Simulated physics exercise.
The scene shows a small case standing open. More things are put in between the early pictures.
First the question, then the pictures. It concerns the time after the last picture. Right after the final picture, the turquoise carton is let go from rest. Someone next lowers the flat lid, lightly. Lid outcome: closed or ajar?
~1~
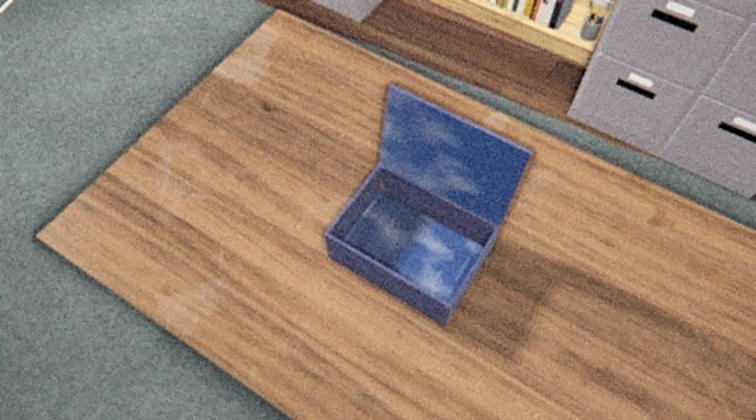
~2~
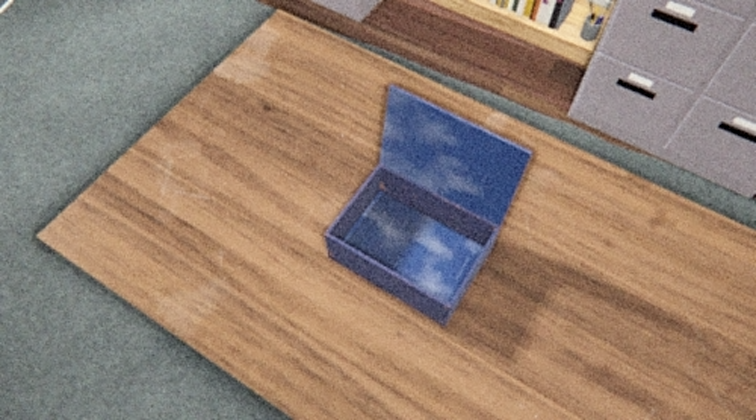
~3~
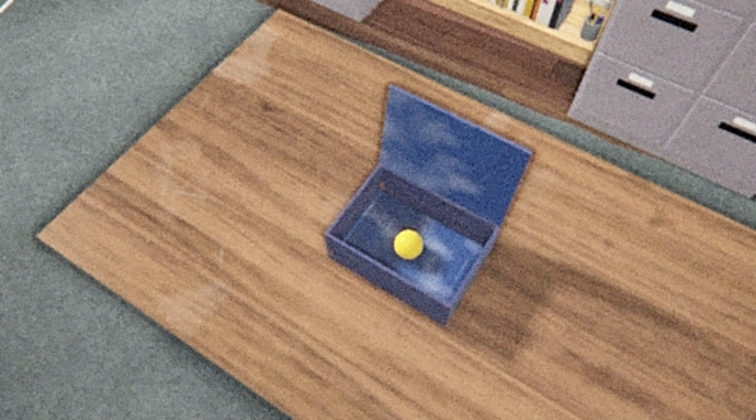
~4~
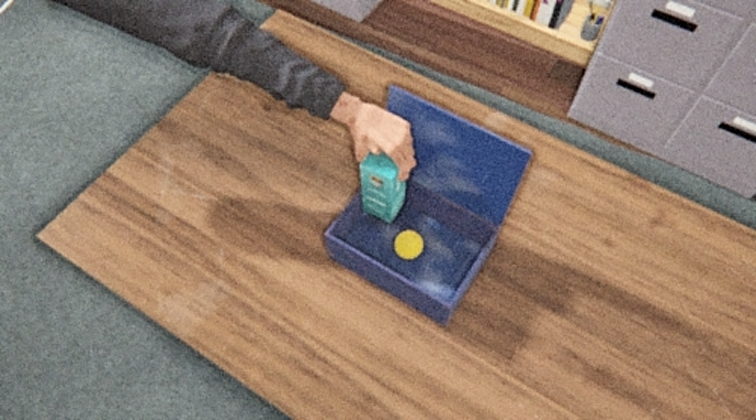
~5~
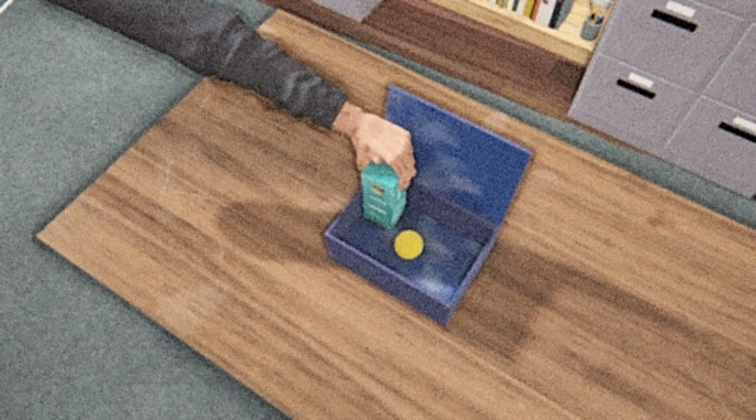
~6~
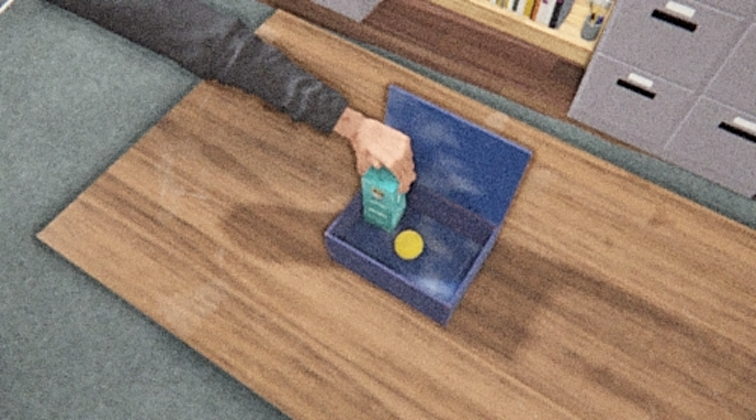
The lid stays off the edge.
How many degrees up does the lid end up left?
Some 20 degrees above the rim, more or less.
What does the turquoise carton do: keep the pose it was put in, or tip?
It tips.
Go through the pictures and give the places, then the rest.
In the first frame, the last thing is not in view yet.
In the second frame, the last thing is not in view yet.
In the third frame, the last thing is not in view yet; yellow lemon (409, 245).
The fourth frame shows still above its spot; turquoise carton (384, 185); yellow lemon (409, 245).
The fifth frame shows still above its spot; turquoise carton (385, 192); yellow lemon (409, 245).
The sixth frame shows in place under the hand; turquoise carton (385, 196); yellow lemon (409, 245).
Then, 1.60 s after the last picture, lid 63° above the rim; turquoise carton tipped 5° from how it was near (383, 199).
Then, 2.10 s after the last picture, lid 23° above the rim; turquoise carton tipped 49° from how it was near (368, 225).
At rest, lid 19° above the rim; tipped over in the box, turquoise carton; yellow lemon in place. Seen from the same camera at the end, turquoise carton near (371, 225).
